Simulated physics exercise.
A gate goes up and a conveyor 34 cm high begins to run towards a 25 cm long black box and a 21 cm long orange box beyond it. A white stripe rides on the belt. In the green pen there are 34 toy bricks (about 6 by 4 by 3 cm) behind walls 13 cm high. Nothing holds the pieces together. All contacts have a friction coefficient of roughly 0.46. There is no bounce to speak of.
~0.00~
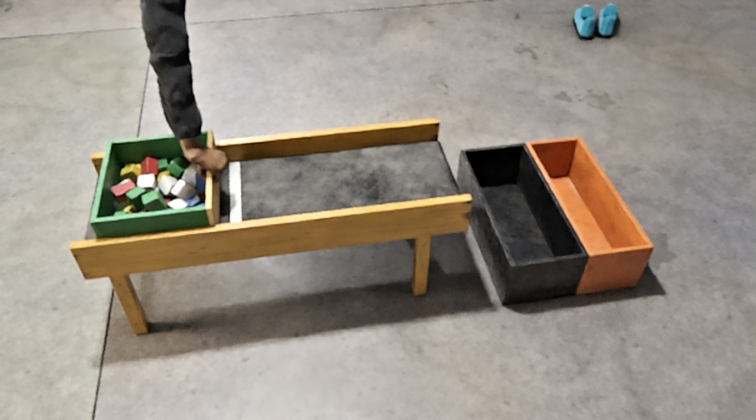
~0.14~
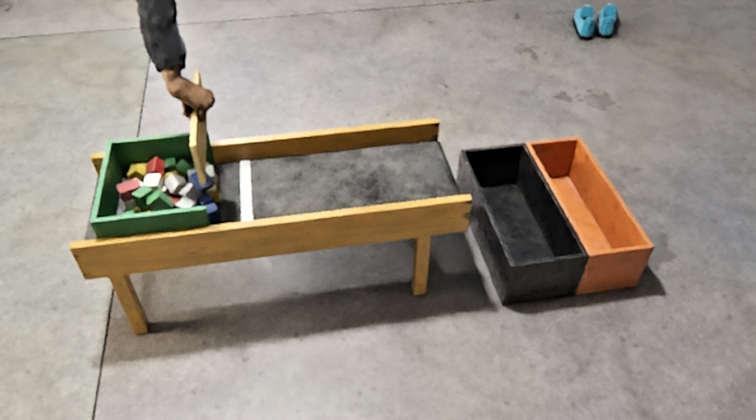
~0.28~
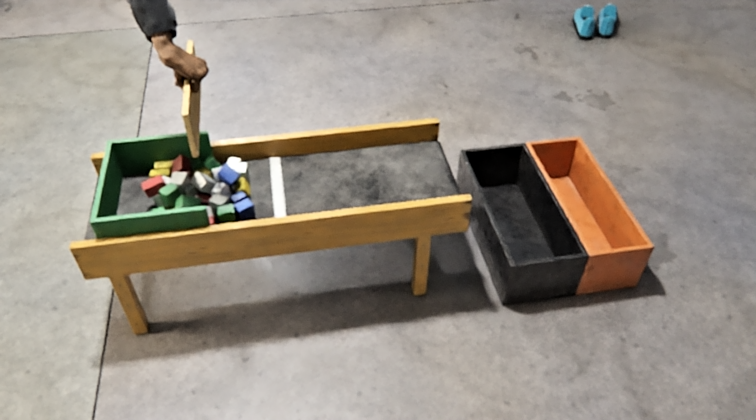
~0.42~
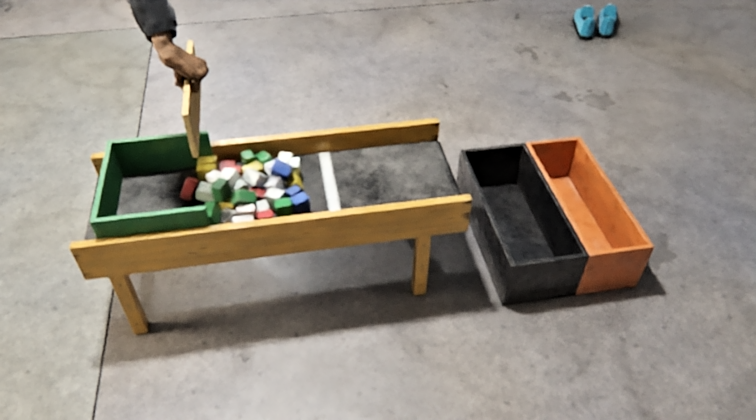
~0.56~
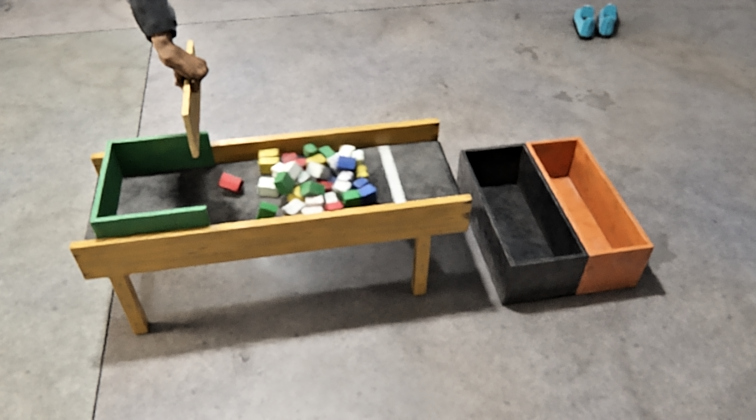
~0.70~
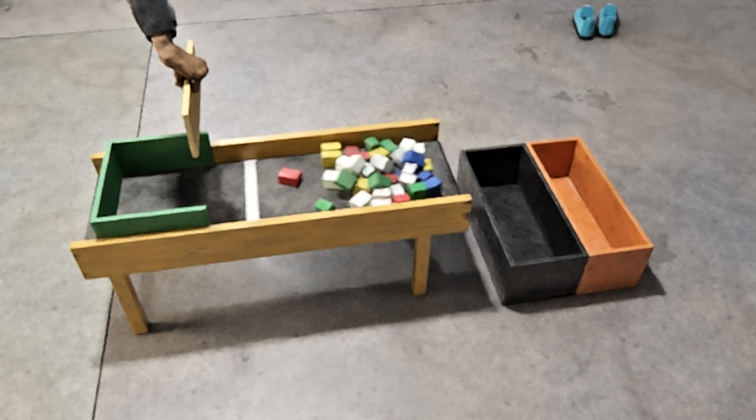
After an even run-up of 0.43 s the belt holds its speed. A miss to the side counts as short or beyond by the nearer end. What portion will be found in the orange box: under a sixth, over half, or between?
In the end fewer than one in six of them are in the orange box.
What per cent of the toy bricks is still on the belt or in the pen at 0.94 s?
About 20 per cent.
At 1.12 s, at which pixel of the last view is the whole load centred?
At about (535, 206).
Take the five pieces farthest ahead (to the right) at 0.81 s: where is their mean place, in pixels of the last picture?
At about (472, 167).
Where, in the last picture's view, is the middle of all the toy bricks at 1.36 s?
Near (532, 225).
After 0.81 s, 26 on the belt and 8 in the air.
After 0.94 s, 1 in the black box, 7 on the belt and 26 in the air.
After 1.12 s, 28 in the black box and 6 in the air.
When it is over (at 1.36 s), 34 in the black box. Asked share, 0 of 34, 0 per cent.
